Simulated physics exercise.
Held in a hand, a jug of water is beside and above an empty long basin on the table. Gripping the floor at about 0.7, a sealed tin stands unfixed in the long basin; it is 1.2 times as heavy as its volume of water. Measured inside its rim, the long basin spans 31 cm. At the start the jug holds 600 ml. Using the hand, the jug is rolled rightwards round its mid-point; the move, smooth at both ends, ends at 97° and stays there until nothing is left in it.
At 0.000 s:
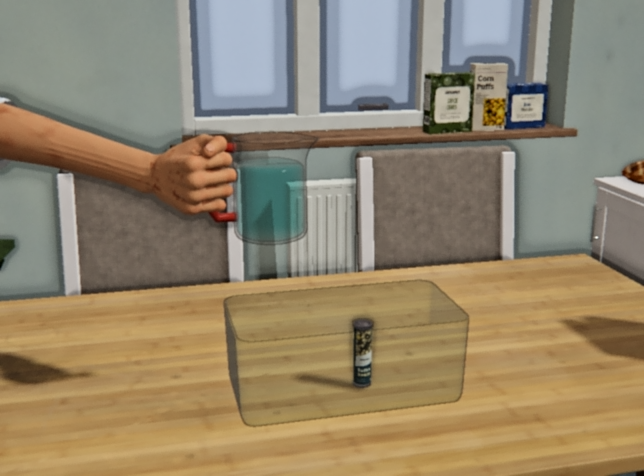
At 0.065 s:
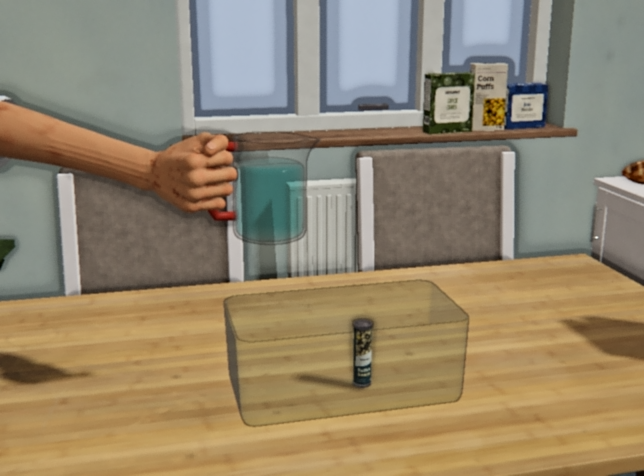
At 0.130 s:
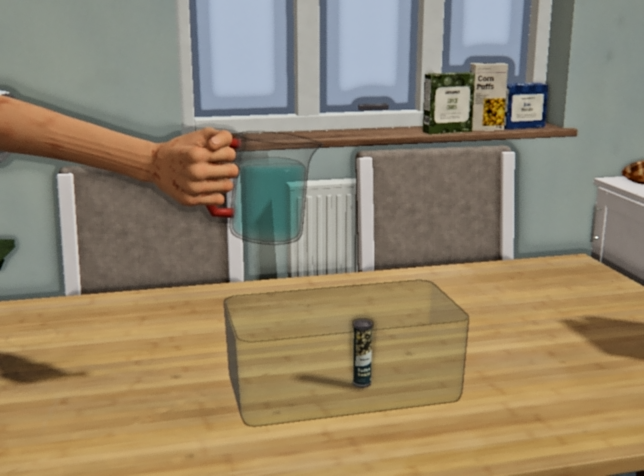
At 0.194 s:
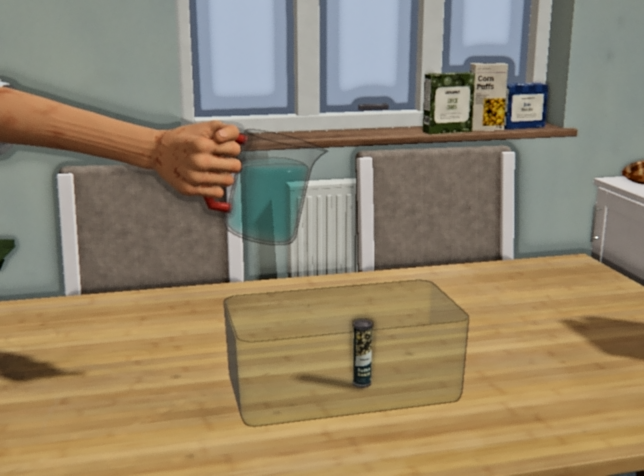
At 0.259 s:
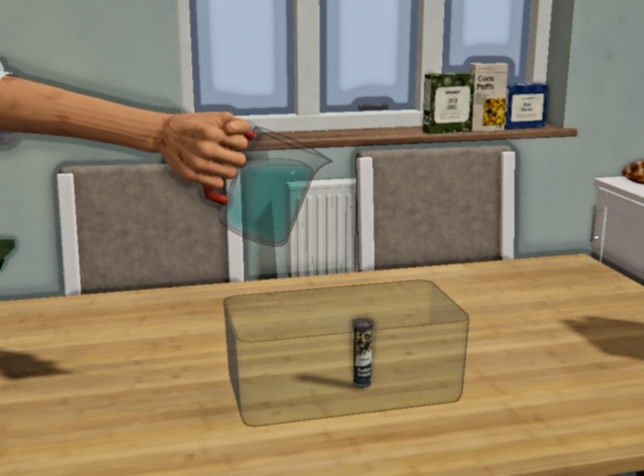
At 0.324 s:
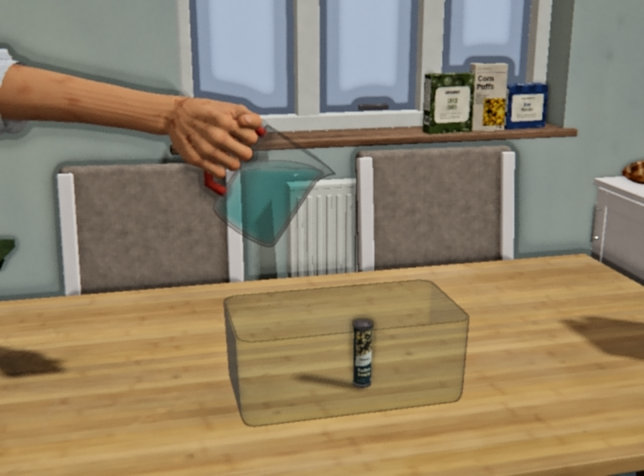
At a wooden table, a hand held a jug of blue-green water above and beside a clear, yellowish basin with a small tin standing inside, then gradually tilted the jug to the right.
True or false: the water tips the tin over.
False.
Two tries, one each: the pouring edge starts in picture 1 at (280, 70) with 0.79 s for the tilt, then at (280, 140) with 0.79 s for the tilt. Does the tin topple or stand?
First it tips over; then it tips over.
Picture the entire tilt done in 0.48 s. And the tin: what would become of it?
Well, the tin simply holds firm.
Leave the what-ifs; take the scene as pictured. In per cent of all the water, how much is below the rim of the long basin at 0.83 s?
Roughly 40 %.
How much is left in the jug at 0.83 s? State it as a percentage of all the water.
Remaining share: Approx. 34 %.
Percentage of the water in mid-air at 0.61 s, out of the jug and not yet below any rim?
Around 20 percent.
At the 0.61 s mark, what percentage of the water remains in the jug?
Roughly 76 percent.
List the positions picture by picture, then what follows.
The first picture shows tilt 0°; pouring edge (319, 137); surface from (235, 165) to (302, 162); the long basin's rim runs from (230, 320) to (450, 300); the tin's top is at (363, 326).
The second picture shows tilt 2°; pouring edge (320, 138); surface from (236, 165) to (303, 163).
The third picture shows tilt 6°; pouring edge (323, 143); surface from (237, 166) to (304, 163).
The fourth picture shows tilt 14°; pouring edge (328, 150); surface from (238, 168) to (308, 164).
The fifth picture shows tilt 24°; pouring edge (333, 160); surface from (235, 176) to (313, 165).
The sixth picture shows tilt 35°; pouring edge (336, 173); surface from (226, 185) to (322, 168).
Then, 0.61 s in, the tilt is 86° and 76 per cent is still to pour; the tin stands where it began.
Then, 0.83 s in, the tilt is 97° and 33 per cent is still to pour; the tin stands where it began.
Then, 1.05 s in, the tilt is 97° and 12 per cent is still to pour; the tin stands where it began.
Then, 1.29 s in, the tilt is 97° and 4 per cent is still to pour; the tin stands where it began.
Finally, the tin stands where it began.
